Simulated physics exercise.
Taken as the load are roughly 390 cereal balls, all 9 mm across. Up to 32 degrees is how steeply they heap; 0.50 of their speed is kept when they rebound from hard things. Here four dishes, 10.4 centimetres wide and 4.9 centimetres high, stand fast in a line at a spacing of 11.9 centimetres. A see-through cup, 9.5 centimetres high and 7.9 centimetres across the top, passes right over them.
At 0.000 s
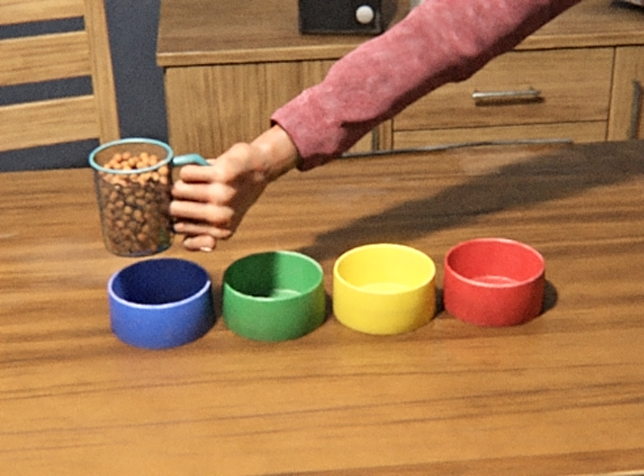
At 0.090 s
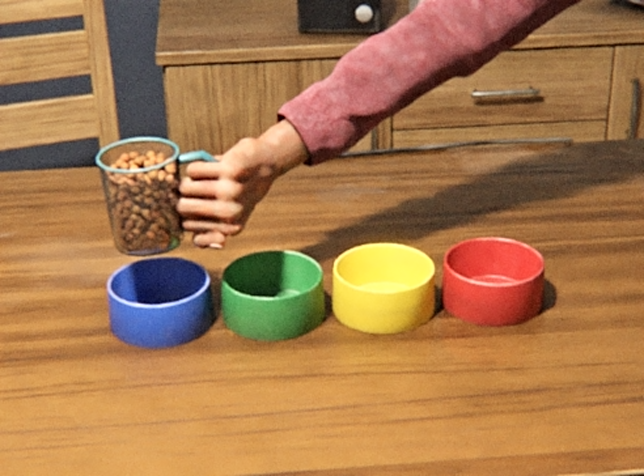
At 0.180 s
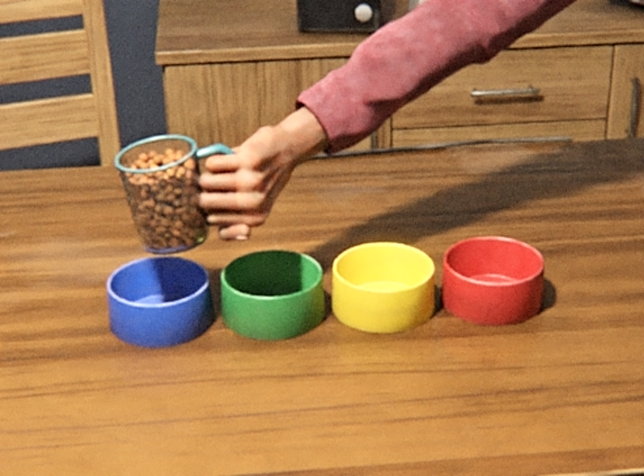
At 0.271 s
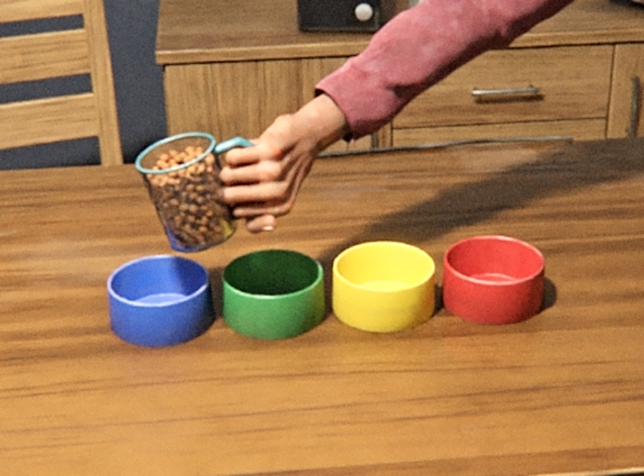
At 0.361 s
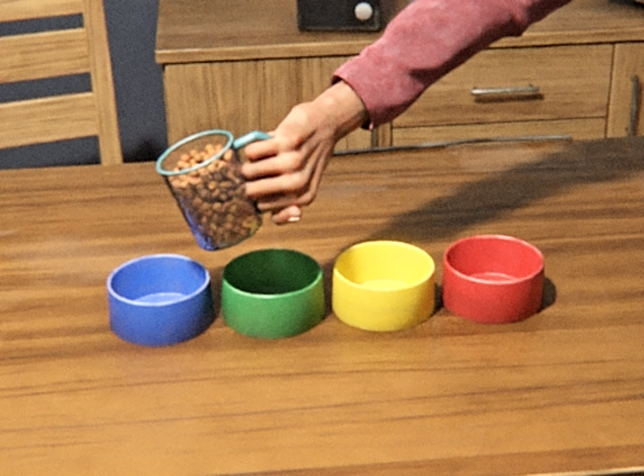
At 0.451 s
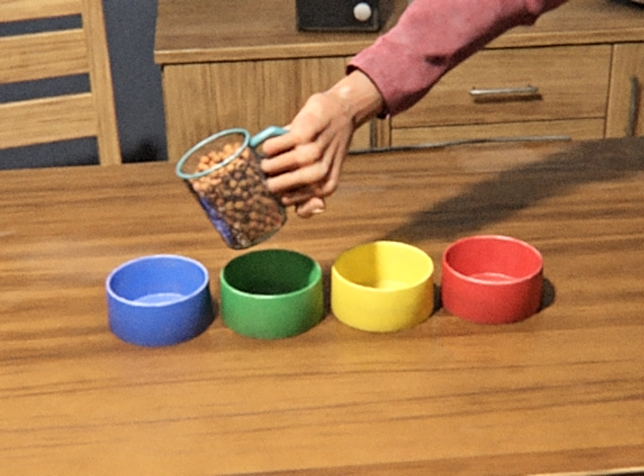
Hand in a pink sleeve moving a clear cup of brown balls rightward above blue and green dishes, gradually tilting it left.
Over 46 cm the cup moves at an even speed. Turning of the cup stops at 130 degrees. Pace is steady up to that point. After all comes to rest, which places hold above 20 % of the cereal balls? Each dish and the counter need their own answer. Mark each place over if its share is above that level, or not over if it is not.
Red: Over, blue: Not over, green: Not over, yellow: Not over, counter: Not over.
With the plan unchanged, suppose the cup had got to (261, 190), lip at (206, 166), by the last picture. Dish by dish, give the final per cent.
Red: 100 / blue: 0 / green: 0 / yellow: 0.
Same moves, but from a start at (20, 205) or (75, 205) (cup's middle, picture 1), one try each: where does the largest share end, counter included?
Yellow, then red.
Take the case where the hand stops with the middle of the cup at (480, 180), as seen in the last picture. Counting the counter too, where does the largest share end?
Yellow.
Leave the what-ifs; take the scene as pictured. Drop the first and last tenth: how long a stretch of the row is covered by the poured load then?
About 7 cm.
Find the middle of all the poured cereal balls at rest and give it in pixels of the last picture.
After settling, the middle sits near (499, 278).
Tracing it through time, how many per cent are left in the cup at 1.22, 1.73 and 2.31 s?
About 100, 85, 0 per cent.
After 1.22 s, tilt 74 degrees; cup holds 100 %.
After 1.73 s, tilt 106 degrees; cup holds 85 %, red 10 %.
After 2.31 s, tilt 130 degrees; cup holds 0 %, red 90 %.
At rest (2.8 s), red 90 %, blue 0 %, green 0 %, yellow 0 %, counter 5 %.
